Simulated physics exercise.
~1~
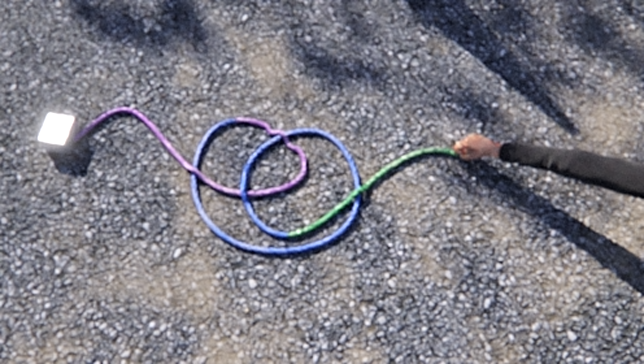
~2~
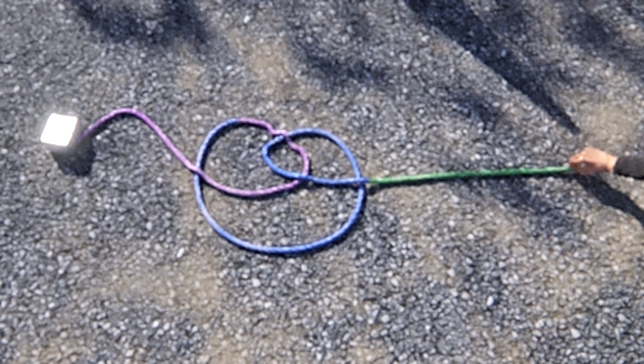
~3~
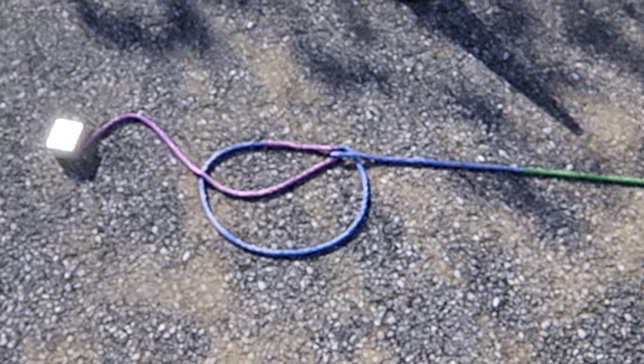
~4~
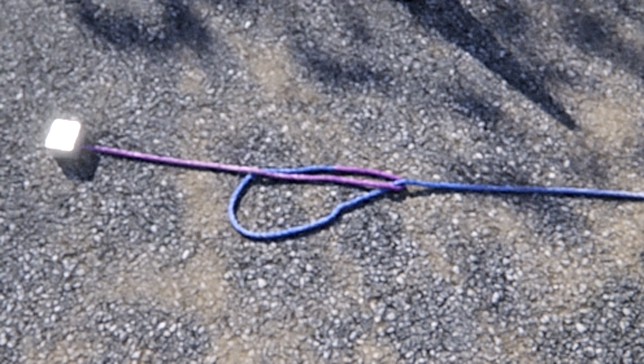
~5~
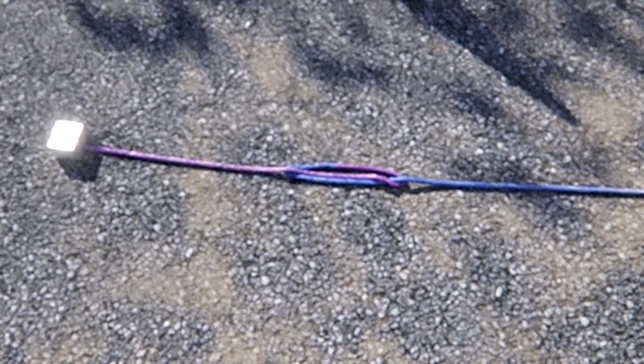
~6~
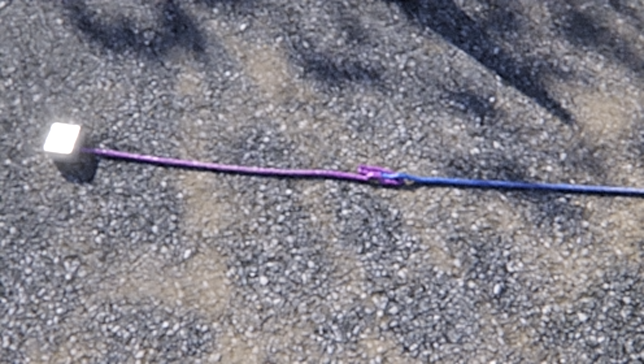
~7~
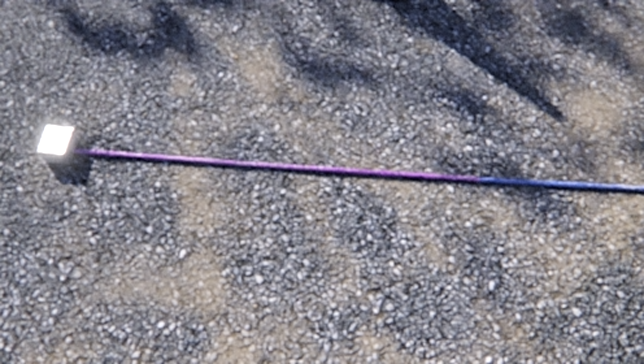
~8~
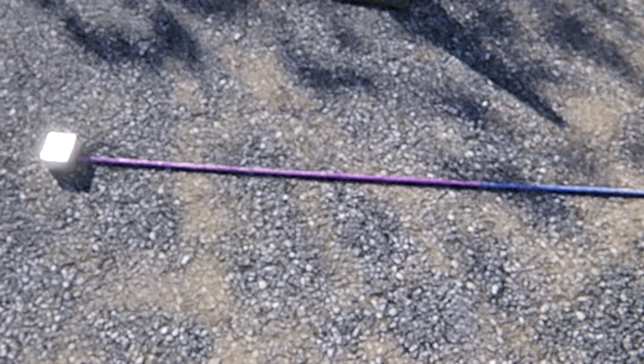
The clip opens on sunlit gravel, where a rope coloured purple, blue and green lies in overlapping loops between a pale block at the left and a hand gripping its green end at the right. The hand pulls that end straight to the right and passes out of view, drawing the loops smaller. The remaining loop narrows into a long, thin sliver as the purple stretch straightens. It shrinks to a small bunch, which then slips out completely. The rope ends as one taut, straight line from the block, purple running into blue, with no knot.
